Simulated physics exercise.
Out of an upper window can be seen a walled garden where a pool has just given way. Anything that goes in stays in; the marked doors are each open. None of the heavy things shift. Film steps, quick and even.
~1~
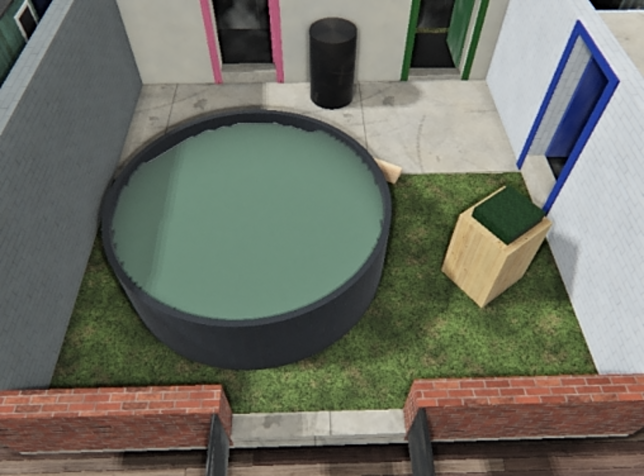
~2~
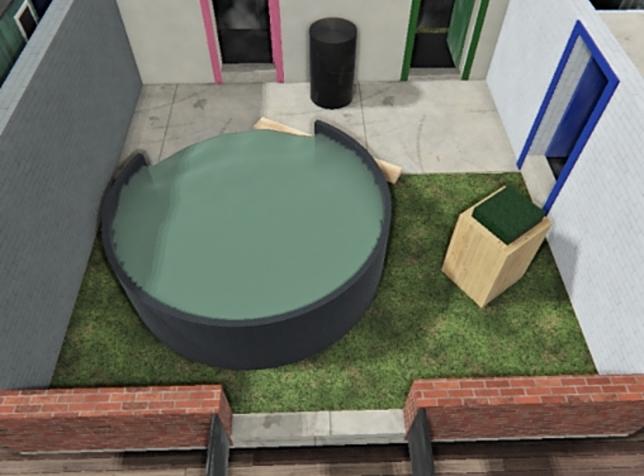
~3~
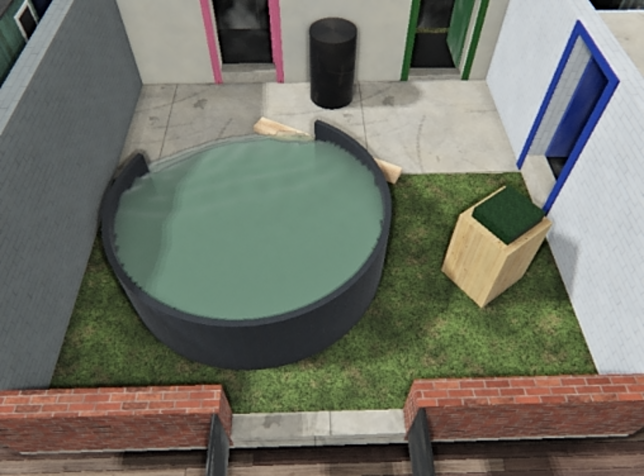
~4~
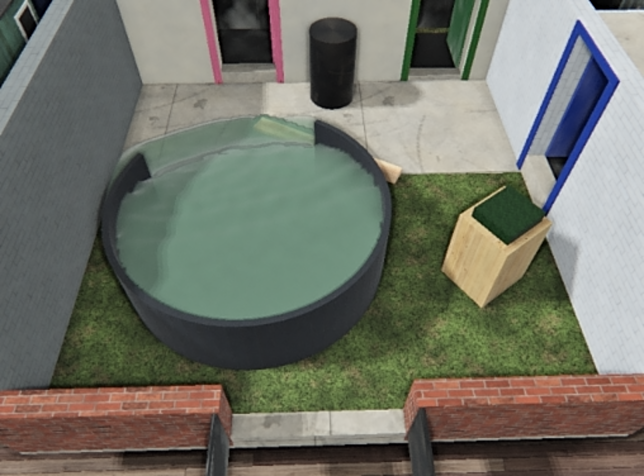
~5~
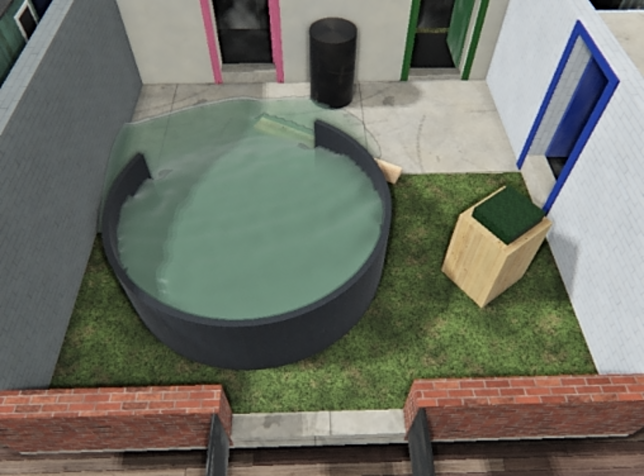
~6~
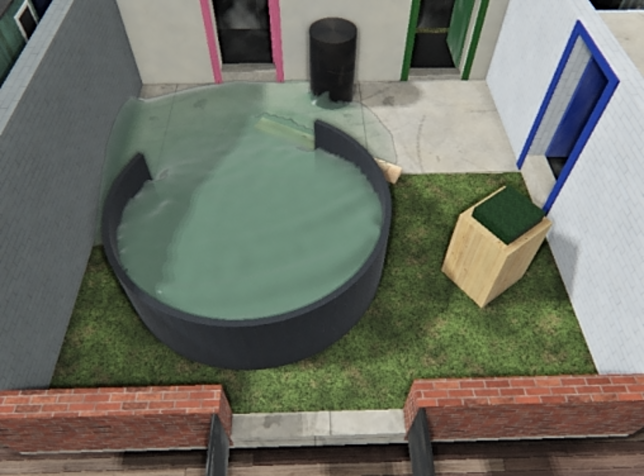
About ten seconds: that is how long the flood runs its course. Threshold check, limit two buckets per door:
My prediction: The green door exceeds two buckets, the pink door exceeds two buckets, the blue door never exceeds two buckets.
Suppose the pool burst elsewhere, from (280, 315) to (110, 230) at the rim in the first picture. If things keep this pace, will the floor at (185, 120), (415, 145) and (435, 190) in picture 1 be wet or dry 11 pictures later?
Taking the three spots as listed, they end up inundated, spared and spared.
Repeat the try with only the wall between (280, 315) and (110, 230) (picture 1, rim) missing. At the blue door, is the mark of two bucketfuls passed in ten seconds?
My reading: Blue door stays under.
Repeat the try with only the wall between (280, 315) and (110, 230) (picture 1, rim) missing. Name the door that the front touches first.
The pink door.
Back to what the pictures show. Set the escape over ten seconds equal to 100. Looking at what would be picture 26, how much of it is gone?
Roughly 45 percent of it.
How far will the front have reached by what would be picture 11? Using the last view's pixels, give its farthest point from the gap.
Close to (427, 83).
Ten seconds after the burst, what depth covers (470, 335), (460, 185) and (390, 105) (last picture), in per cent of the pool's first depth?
Taking the places in turn, I get roughly 18, 14 and 14 percent.
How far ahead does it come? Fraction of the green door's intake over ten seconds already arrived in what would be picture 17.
About 0 per cent.
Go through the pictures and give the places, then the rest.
In the first frame, the round pool at (250, 204) is whole and still.
In the second frame, the front is at a hidden place, out from the gap on the round pool's far side.
In the third frame, water pours out on the round pool's far side and has run to a hidden place.
In the fourth frame, water pours out on the round pool's far side and has run to a hidden place.
In the fifth frame, water pours out on the round pool's far side and has run to (355, 121).
In the sixth frame, water pours out on the round pool's far side and has run to a hidden place.
A moment on, water covers 45 % of the floor; the green door wet at the sill, nothing in, the pink door over two buckets in, the blue door not reached.
Next, water covers 55 % of the floor; the green door under two buckets in, the pink door far over two buckets in, the blue door not reached.
Then, water covers 70 % of the floor; the green door under two buckets in, the pink door far over two buckets in, the blue door wet at the sill, nothing in.
Later, water covers 100 % of the floor; the green door far over two buckets in, the pink door far over two buckets in, the blue door under two buckets in.
In the end, water covers 100 % of the floor; the green door far over two buckets in, the pink door far over two buckets in, the blue door under two buckets in.
